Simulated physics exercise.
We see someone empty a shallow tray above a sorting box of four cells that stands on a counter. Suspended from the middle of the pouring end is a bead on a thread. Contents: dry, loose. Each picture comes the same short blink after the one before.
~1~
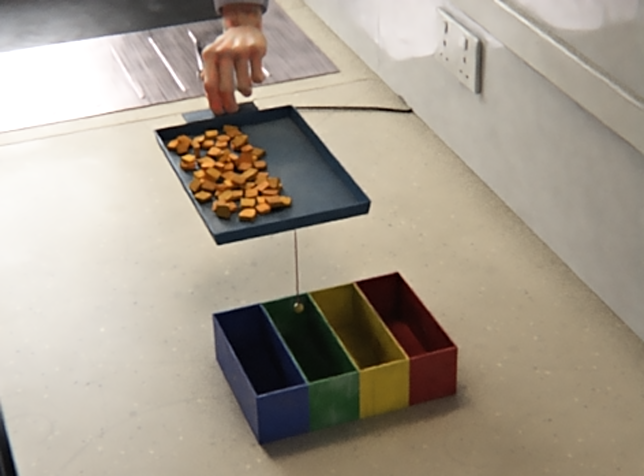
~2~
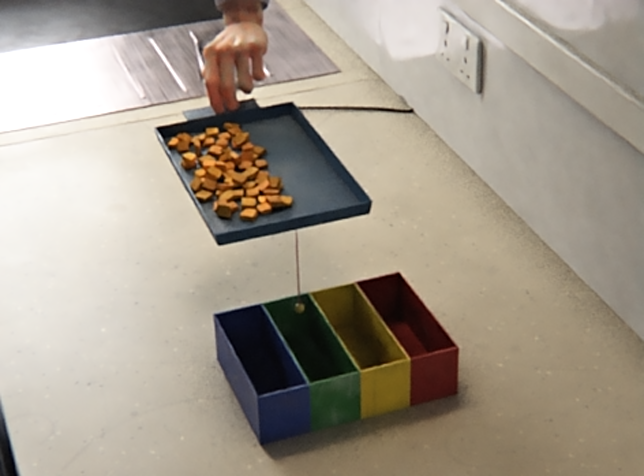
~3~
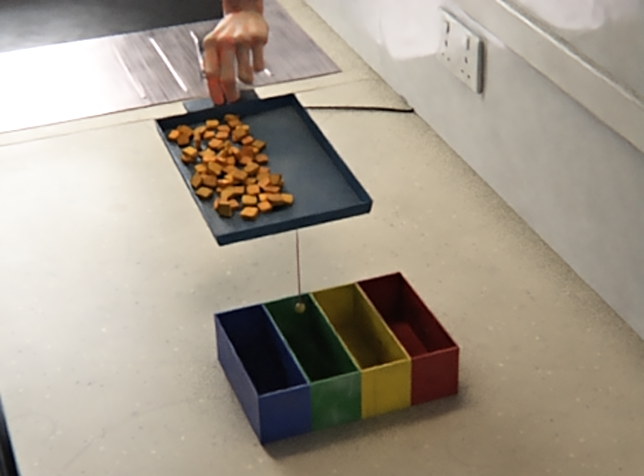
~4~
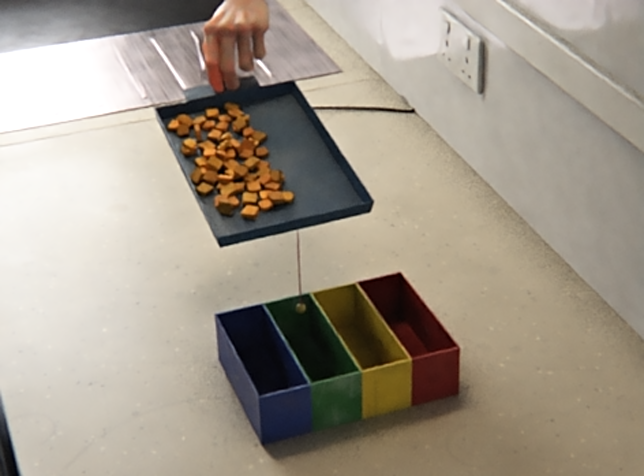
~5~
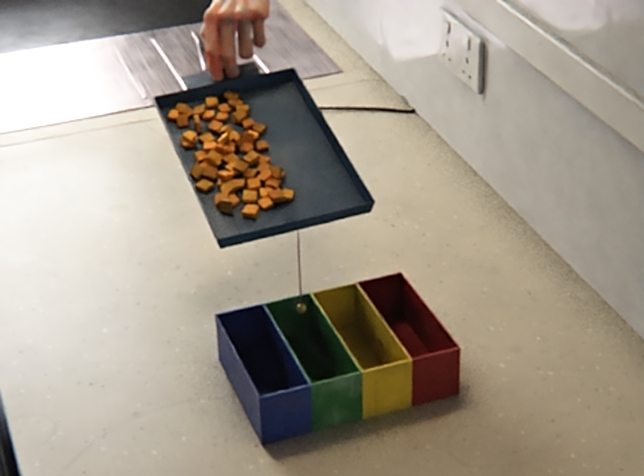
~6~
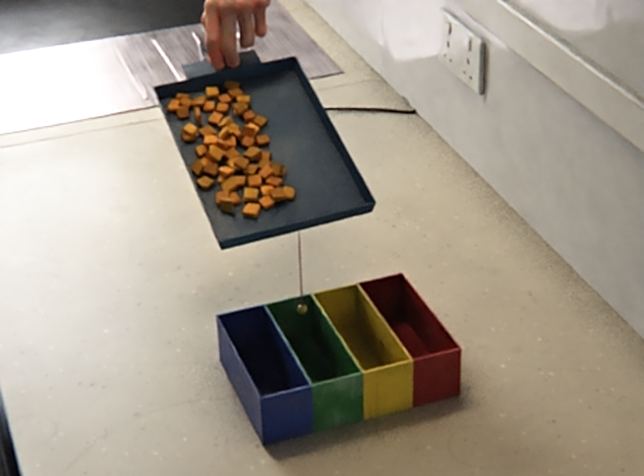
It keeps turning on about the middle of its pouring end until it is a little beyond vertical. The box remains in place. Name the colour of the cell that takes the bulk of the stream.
Blue.
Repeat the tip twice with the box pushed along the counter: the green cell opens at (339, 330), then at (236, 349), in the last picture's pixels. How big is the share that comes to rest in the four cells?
In order: 50 percent, then 100 percent.
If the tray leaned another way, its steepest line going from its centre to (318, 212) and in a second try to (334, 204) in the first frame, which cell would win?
The yellow cell, then that yellow cell.
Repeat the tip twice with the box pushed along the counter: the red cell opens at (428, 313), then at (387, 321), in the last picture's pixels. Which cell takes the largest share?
In order of the tries: The blue cell and blue.
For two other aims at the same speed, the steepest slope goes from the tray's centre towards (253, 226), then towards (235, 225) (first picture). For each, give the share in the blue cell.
Case one 60 %; case two 60 %.
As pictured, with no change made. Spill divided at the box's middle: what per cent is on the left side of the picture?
I'd guess close to 90 %.
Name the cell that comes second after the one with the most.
Rank 2: The cell in green.
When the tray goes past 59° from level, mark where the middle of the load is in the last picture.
In the last view the centre sits at roughly (254, 206).
Soon, tray tipped steeply; nearly all on the tray; a stray few falling or outside the box.
A while on, tray tipped right over; about two thirds on the tray; about a quarter in the blue cell; a small part in the green cell; a small part falling or outside the box.
Towards the end, tray tipped past a quarter turn; about half in the blue cell; about a quarter in the green cell; a small part in the yellow cell; about a quarter falling or outside the box.
Finally, tray tipped past a quarter turn; about half in the blue cell; about a quarter in the green cell; a small part in the yellow cell; none in the red cell; about a quarter outside the box.
